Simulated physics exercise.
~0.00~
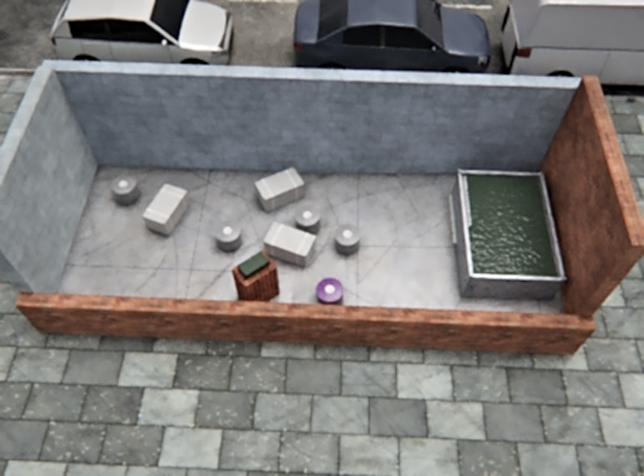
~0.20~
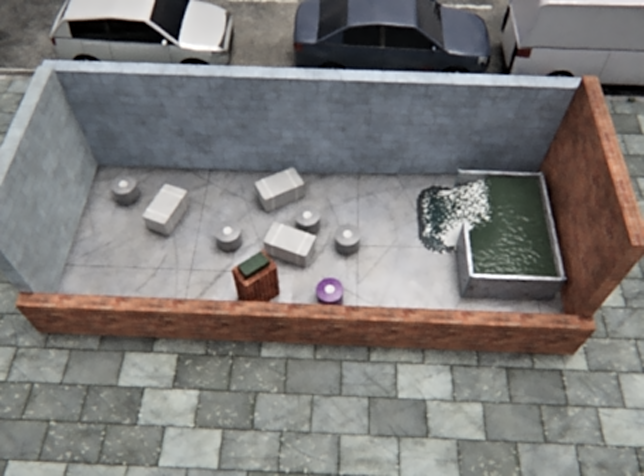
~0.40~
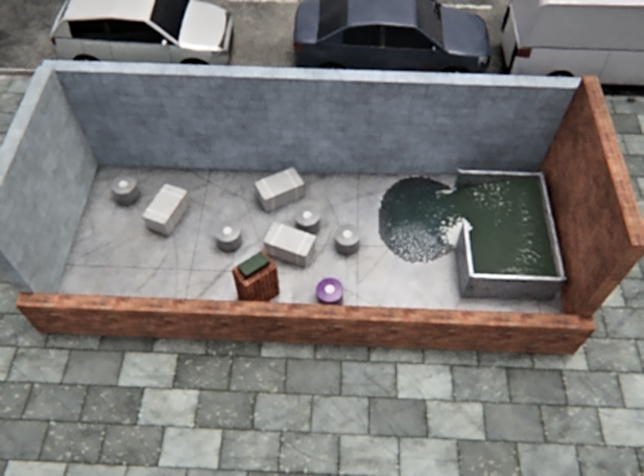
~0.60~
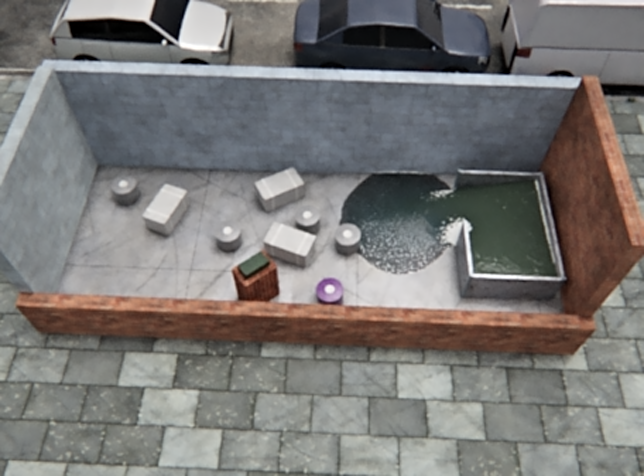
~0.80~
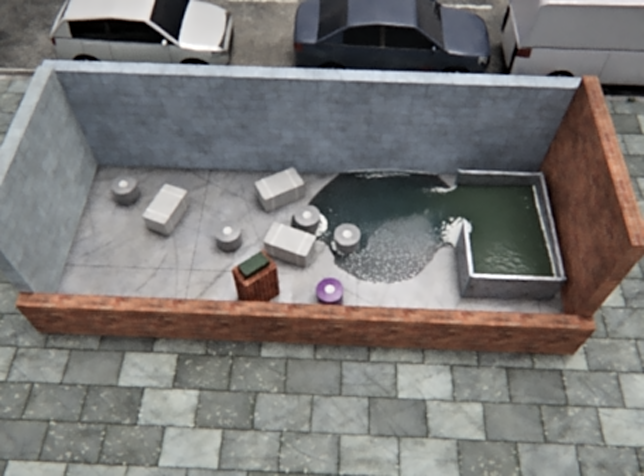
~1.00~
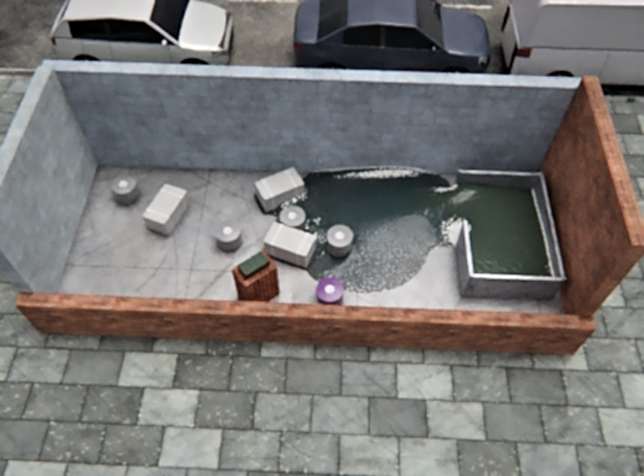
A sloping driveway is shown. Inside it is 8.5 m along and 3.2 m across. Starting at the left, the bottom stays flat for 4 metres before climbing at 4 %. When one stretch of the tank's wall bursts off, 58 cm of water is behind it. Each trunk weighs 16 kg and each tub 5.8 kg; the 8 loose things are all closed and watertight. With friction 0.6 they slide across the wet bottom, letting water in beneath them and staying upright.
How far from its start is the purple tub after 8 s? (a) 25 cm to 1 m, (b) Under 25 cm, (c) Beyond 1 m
Option a: 25 cm to 1 m.
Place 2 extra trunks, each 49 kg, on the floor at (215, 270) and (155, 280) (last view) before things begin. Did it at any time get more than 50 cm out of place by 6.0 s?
First smaller, then smaller.
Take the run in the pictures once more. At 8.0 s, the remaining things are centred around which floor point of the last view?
Mean position approx. (240, 257).
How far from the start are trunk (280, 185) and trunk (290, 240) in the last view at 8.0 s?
First: 350 cm. Second: 120 cm.
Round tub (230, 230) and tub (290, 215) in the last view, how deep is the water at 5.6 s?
9 and 12 cm.
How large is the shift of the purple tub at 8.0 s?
It's about 50 cm away.
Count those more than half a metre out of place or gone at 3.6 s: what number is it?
I get 7.
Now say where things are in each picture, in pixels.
The first frame shows the purple tub at (331, 289) rests on the ground; water covers 2.9 m2; 0 of 8 have shifted.
The second frame shows the purple tub at (331, 289) rests on the ground; 3.8 m2 under water; 0 of 8 have shifted.
The third frame shows the purple tub at (331, 289), on the bottom; 5.1 m2 under water; 0 of 8 have shifted.
The fourth frame shows the purple tub at (331, 289), on the bottom; water covers 6.6 m2; 0 of 8 have shifted.
The fifth frame shows the purple tub at (331, 289), on the bottom; water covers 8.0 m2; 0 of 8 have shifted.
The sixth frame shows the purple tub at (331, 289) rests on the ground; water covers 9.4 m2; 2 of 8 have shifted.
After 1.6 s the purple tub is near (331, 289), 0.0 m from its start, aground; 2 afloat.
After 3.6 s the purple tub is near (325, 292), 0.1 m from its start, afloat; 6 afloat.
After 5.6 s the purple tub is near (318, 280), 0.3 m from its start, afloat; 8 afloat.
After 8.0 s the purple tub is near (327, 264), 0.5 m from its start, afloat; 8 afloat.
